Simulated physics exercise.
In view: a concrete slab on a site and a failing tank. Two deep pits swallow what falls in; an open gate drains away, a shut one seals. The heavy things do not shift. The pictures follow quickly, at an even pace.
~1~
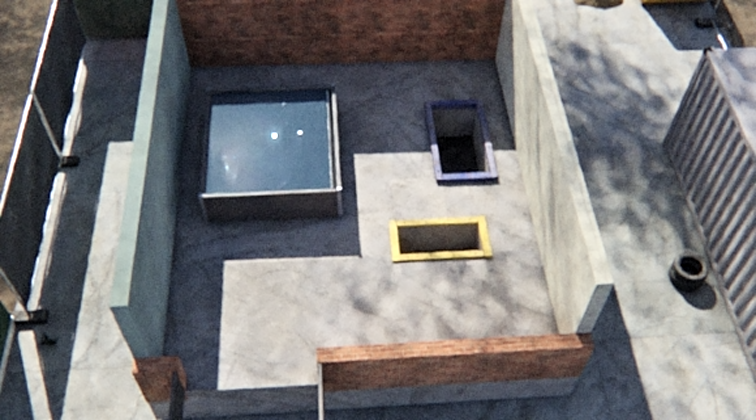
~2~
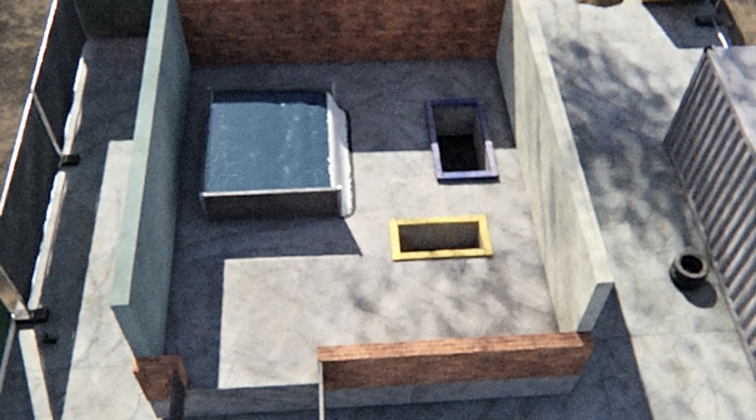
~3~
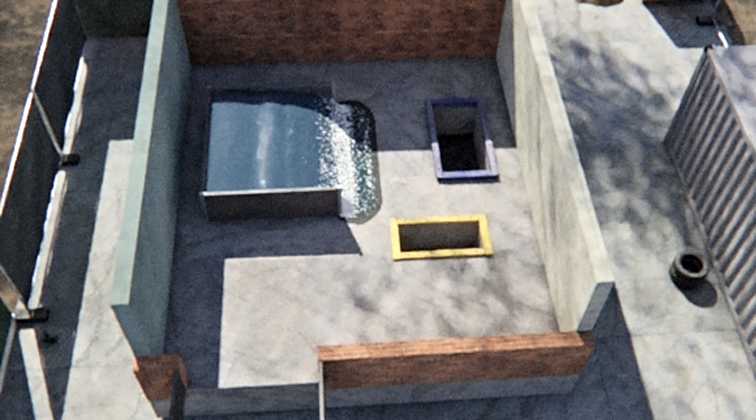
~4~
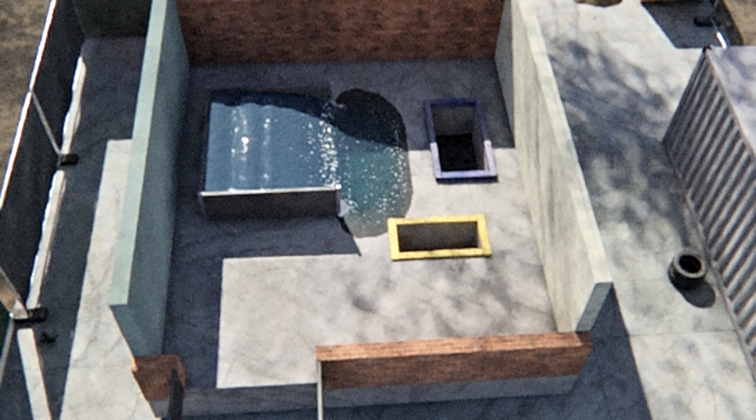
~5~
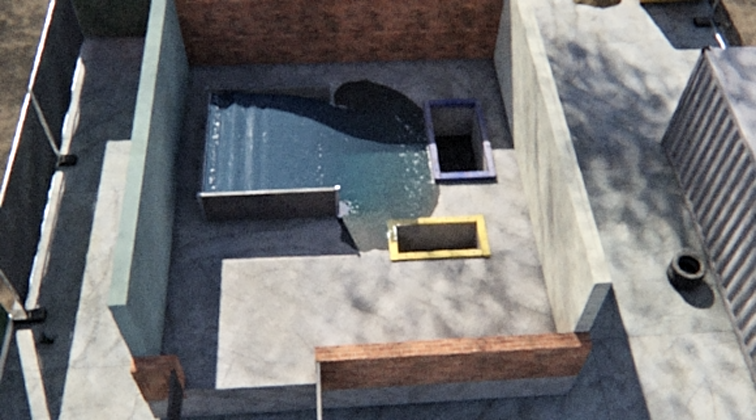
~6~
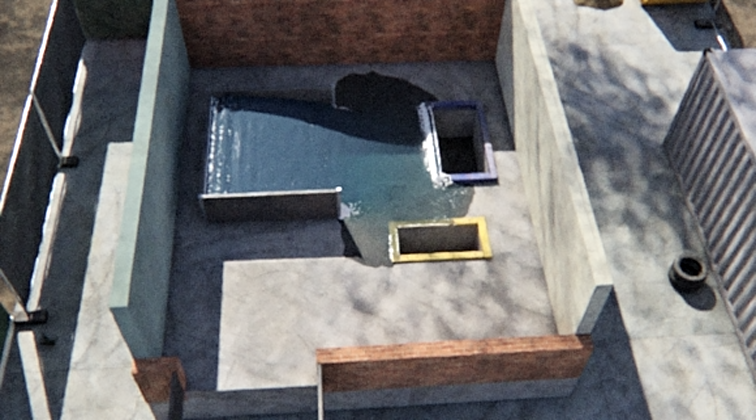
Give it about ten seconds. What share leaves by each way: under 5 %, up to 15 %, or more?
In the end: The gate takes under 5 %; the blue pit takes over 15 %; the yellow pit takes from 5 to 15 %.
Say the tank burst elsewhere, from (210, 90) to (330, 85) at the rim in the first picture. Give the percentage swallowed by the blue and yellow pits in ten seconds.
Roughly, in per cent: Blue 10, yellow 2.
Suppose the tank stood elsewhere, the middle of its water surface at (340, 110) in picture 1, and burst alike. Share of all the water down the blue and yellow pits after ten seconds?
Per cent: Blue 45, yellow 6.
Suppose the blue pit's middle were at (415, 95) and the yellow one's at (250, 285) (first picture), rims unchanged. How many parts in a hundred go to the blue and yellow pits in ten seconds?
Parts in a hundred: Blue 20, yellow 4.
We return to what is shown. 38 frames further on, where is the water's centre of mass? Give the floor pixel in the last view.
At about (404, 175).
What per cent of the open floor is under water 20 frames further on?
About 45 per cent.
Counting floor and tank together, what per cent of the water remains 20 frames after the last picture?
Close to 64 %.
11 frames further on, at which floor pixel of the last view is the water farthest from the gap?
Around (552, 337).
A moment on, water covers 30 % of the floor; the gate 0 %, the blue pit 10 %, the yellow pit 1 %.
Next, water covers 40 % of the floor; the gate 0 %, the blue pit 21 %, the yellow pit 4 %.
Then, water covers 45 % of the floor; the gate 0 %, the blue pit 31 %, the yellow pit 6 %.
Later, water covers 75 % of the floor; the gate 0 %, the blue pit 38 %, the yellow pit 9 %.
In the end, water covers 95 % of the floor; the gate 1 %, the blue pit 39 %, the yellow pit 11 %.
